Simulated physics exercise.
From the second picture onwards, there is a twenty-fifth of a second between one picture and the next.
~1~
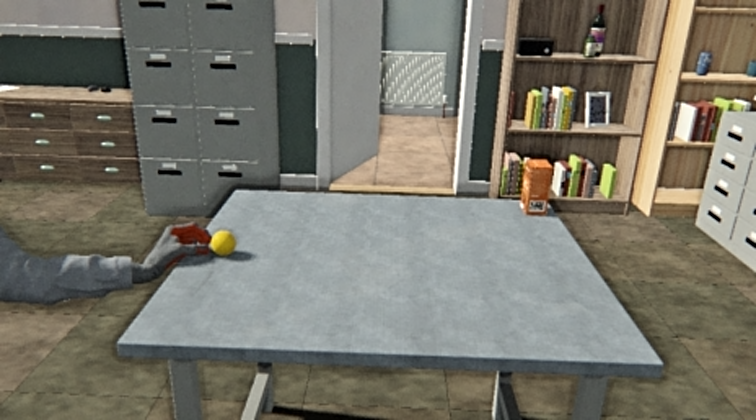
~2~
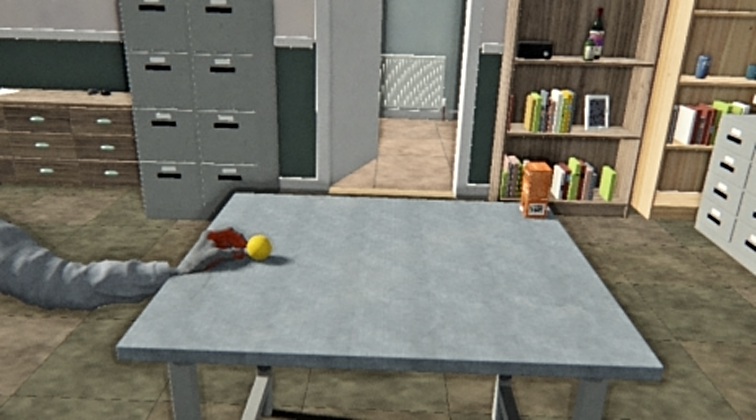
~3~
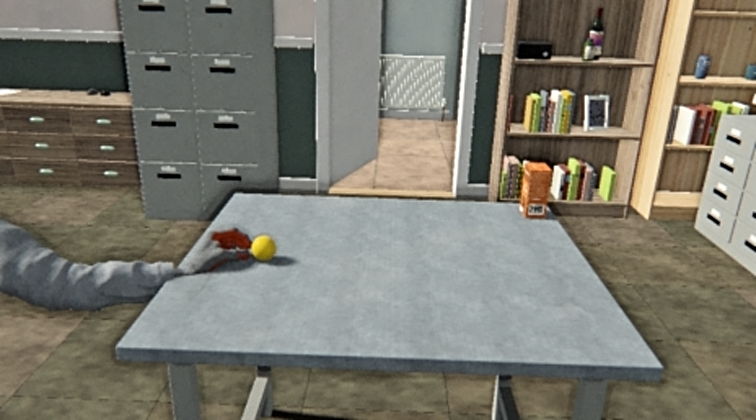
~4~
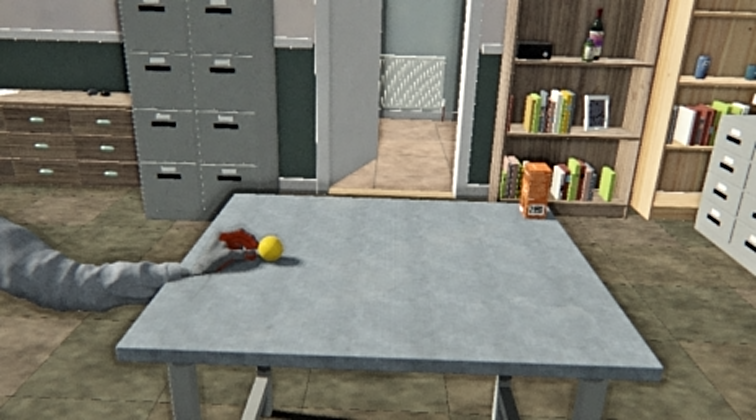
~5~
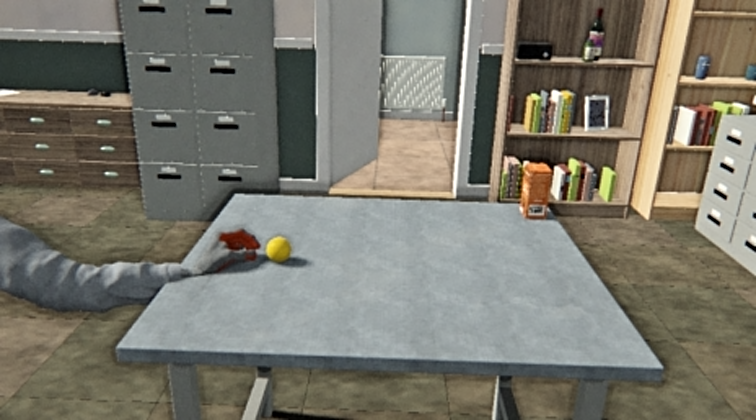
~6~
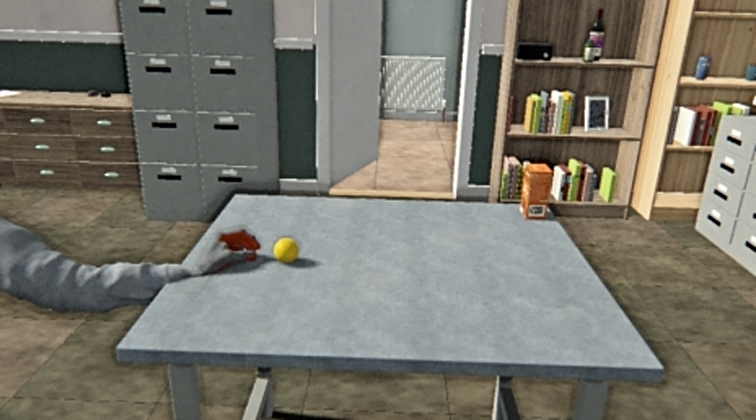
Yellow lemon moving right across a grey table beside a grey-sleeved hand, then edging slightly away from the fingers.
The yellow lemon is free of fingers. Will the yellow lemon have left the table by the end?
No, it is still on the table.
Then, 0.10 s past the last view, yellow lemon displaced about its own width near (303, 251).
Then, 0.20 s past the last view, yellow lemon displaced well along near (317, 252).
Then, 0.30 s past the last view, yellow lemon displaced well along near (329, 252).
Then, 0.60 s past the last view, yellow lemon displaced well along near (350, 253).
Finally, moved from the start, yellow lemon. Final places as the last picture's camera would see them, yellow lemon near (352, 253).
